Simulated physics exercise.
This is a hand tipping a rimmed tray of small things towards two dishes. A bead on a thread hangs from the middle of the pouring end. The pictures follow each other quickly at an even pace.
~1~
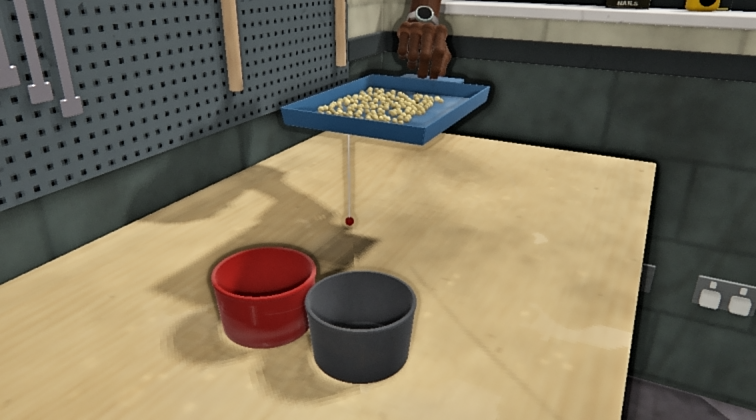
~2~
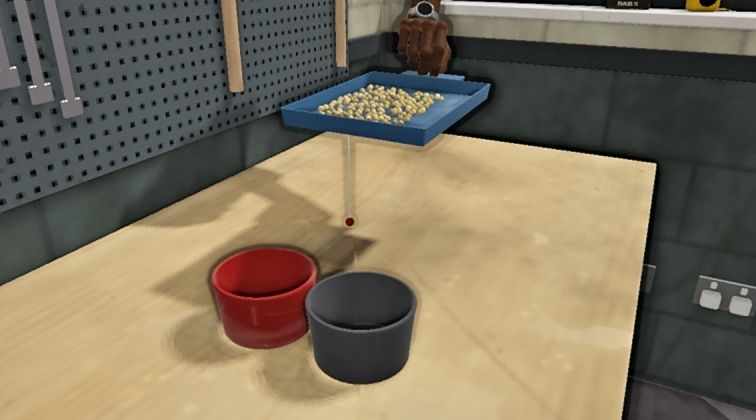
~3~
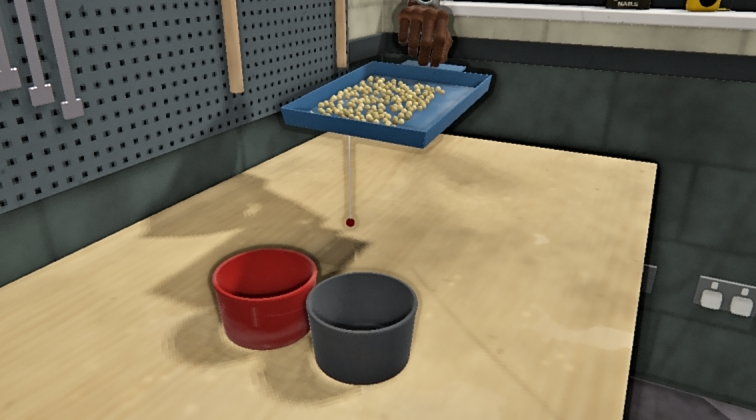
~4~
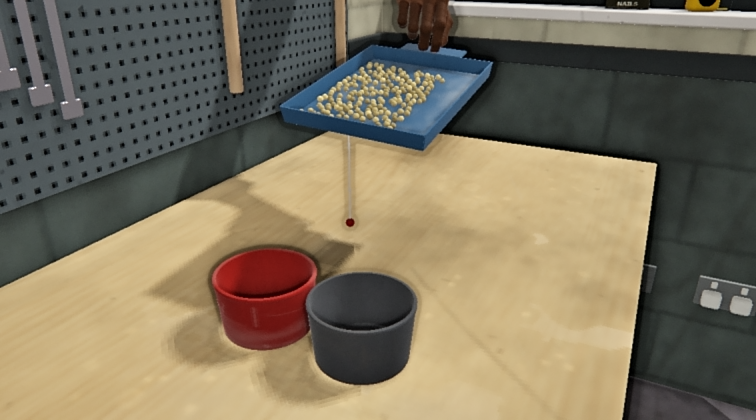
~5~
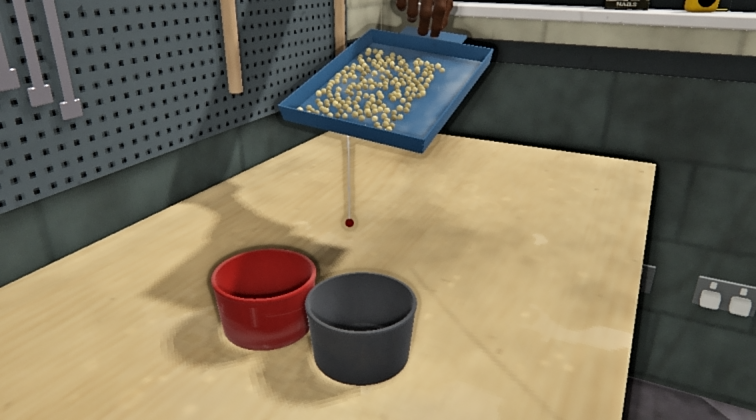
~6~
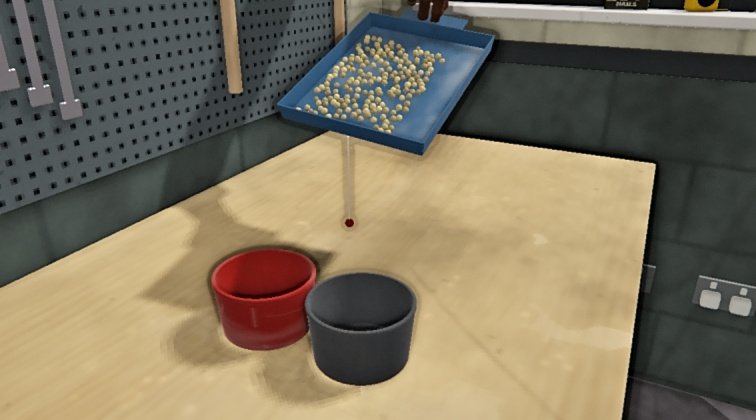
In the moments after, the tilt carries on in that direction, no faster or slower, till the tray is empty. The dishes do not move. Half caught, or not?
Together they catch only the smaller part.
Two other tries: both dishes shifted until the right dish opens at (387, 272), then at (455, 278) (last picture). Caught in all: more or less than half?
The first try: Over half. The second: More than half.
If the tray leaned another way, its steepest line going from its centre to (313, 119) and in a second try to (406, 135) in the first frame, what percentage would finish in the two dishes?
First some 0, then 0 per cent.
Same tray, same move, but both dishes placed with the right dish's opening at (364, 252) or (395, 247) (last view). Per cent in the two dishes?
The first gives 60 %, the second 70 %.
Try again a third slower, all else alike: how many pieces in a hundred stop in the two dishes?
Near 0 %.
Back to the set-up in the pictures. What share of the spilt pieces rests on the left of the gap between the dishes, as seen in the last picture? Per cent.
About 0 per cent.
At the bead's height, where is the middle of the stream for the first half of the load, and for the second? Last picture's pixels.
At about (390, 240), then at (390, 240).
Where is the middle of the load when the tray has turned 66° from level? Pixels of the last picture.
At about (375, 129).
Soon after the last picture, tray tipped steeply; nearly all on the tray; a stray few in the right dish; a small part in the air.
A little later, tray tipped past a quarter turn; about two thirds on the tray; a stray few in the right dish; about a quarter outside both; a small part in the air.
Later still, tray tipped past a quarter turn; a small part in the right dish; a stray few in the left dish; nearly all outside both.
At rest, tray tipped past a quarter turn; a small part in the right dish; a stray few in the left dish; nearly all outside both.
